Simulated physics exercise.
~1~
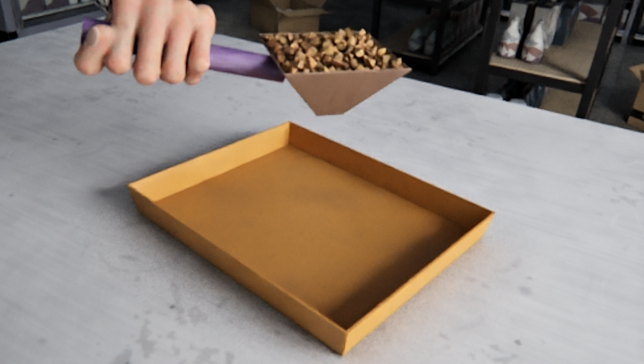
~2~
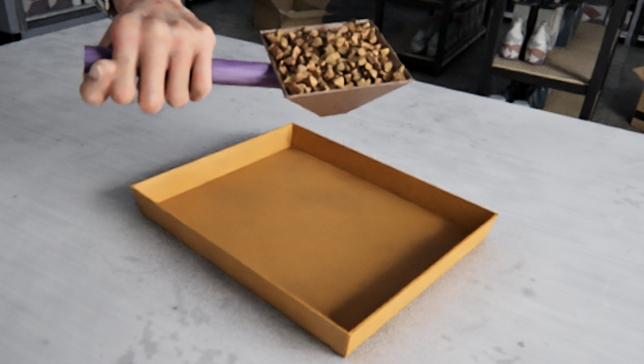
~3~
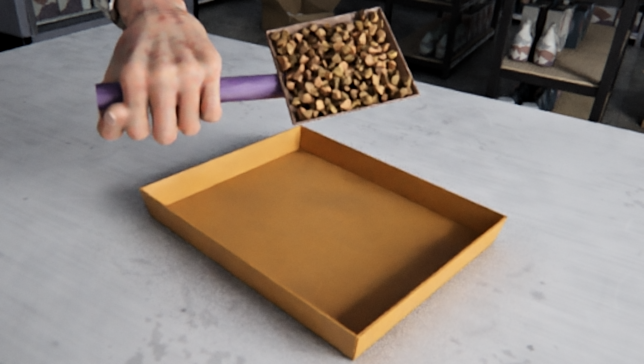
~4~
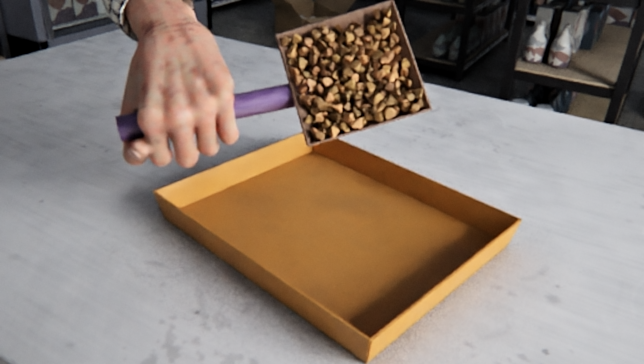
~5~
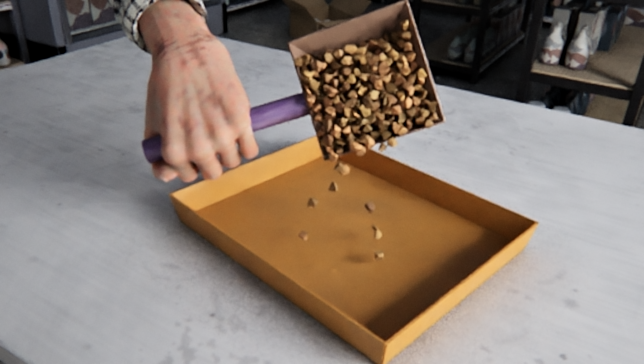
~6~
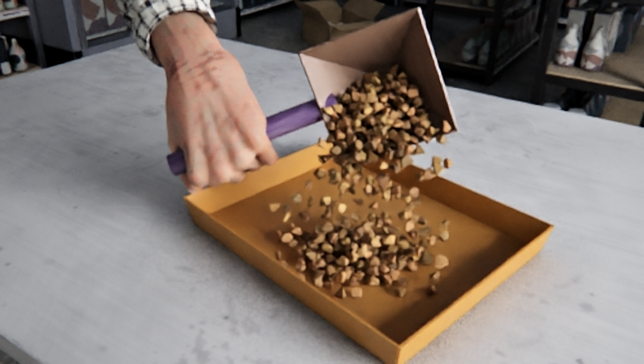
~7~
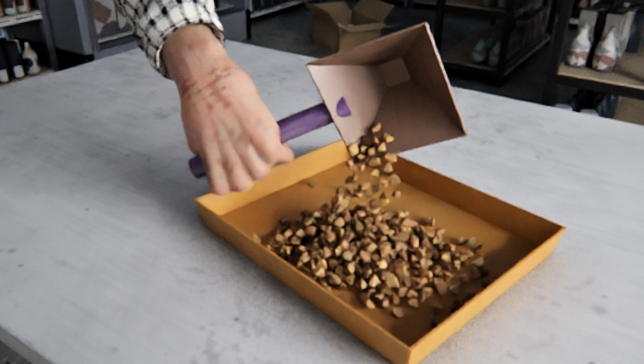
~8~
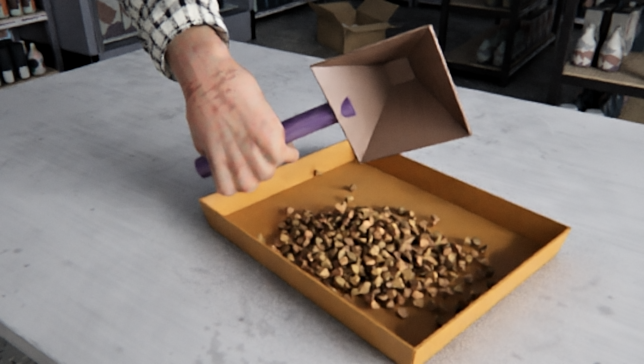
To begin with, a hand grips the purple handle of a square, flaring scoop full of small brown pieces, holding it above an empty orange-yellow tray on a grey table. The hand steadily tilts the scoop, bringing its packed contents into fuller view while the tray stays empty. A few pieces then slip over the lower edge and drop into the tray. As the tilt steepens, the rest tumble out in a thick stream that thins to a trickle, and the view shifts slightly left. Finally, the scoop hangs empty above a broad, loose heap in the tray.
